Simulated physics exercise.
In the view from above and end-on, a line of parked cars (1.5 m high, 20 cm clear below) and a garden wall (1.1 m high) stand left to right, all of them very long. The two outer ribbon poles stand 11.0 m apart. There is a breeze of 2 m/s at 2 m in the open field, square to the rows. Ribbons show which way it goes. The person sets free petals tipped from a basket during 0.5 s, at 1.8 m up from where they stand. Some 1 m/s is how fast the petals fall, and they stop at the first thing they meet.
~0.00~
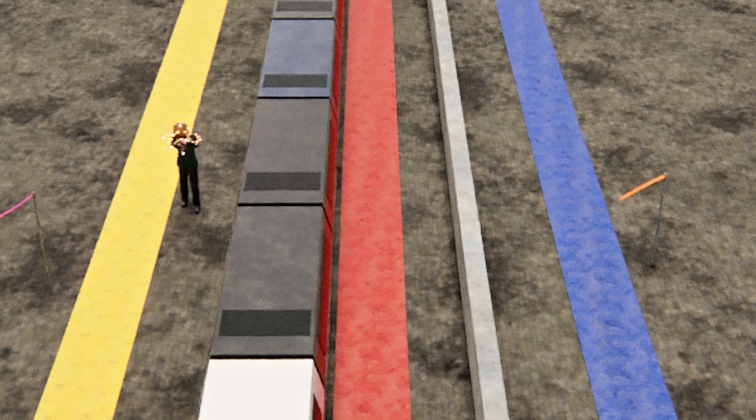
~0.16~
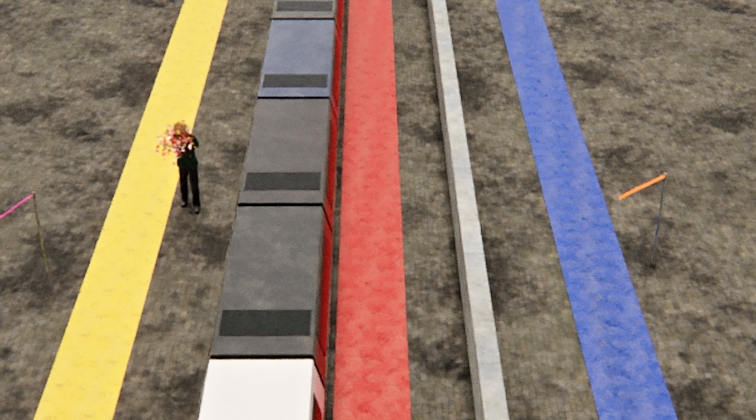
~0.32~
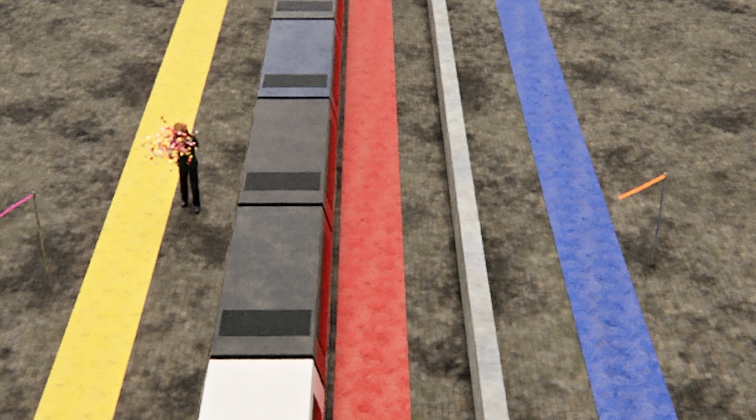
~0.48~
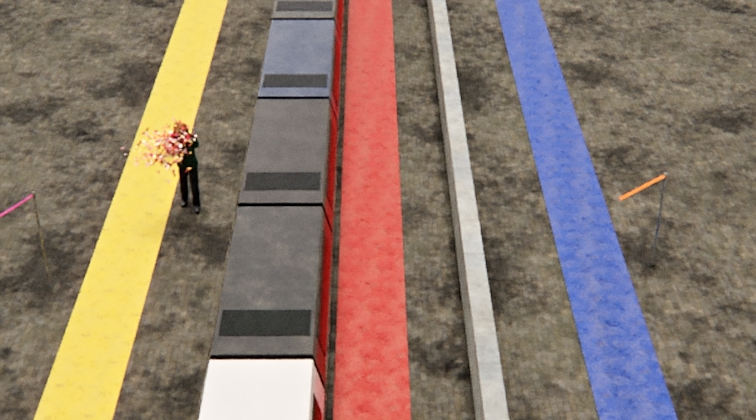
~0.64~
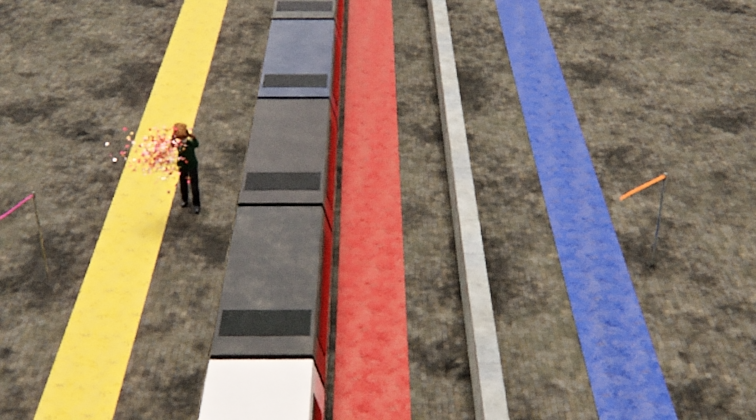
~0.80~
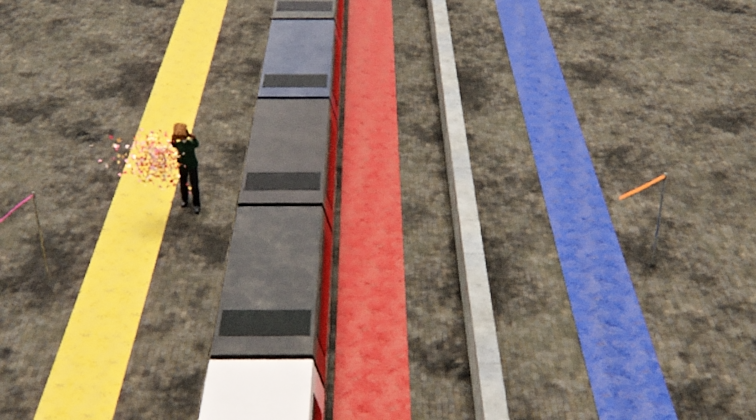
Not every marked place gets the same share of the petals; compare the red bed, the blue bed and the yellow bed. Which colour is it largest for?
I would say yellow.
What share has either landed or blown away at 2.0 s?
Roughly 35 %.
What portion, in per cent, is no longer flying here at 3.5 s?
95 per cent.
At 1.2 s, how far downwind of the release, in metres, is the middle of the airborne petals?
It comes to roughly 0.5 m.
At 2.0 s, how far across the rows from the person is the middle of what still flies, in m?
0.5 metres.
After 1.2 s, 1 % is no longer flying here, and 0 % lies on the blue bed, 0 % on the red bed and 0 % on the yellow bed; the middle of what still flies is 1.0 m above the low ground, near (149, 179).
After 2.0 s, 36 % is no longer flying here, and 0 % lies on the blue bed, 0 % on the red bed and 18 % on the yellow bed; the middle of what still flies is 0.4 m above the low ground, near (149, 203).
After 3.5 s, 96 % is no longer flying here, and 0 % lies on the blue bed, 0 % on the red bed and 58 % on the yellow bed.
After 8.0 s, 100 % is no longer flying here, and 0 % lies on the blue bed, 0 % on the red bed and 60 % on the yellow bed.
After 45.0 s, 100 % is no longer flying here, and 0 % lies on the blue bed, 0 % on the red bed and 60 % on the yellow bed.
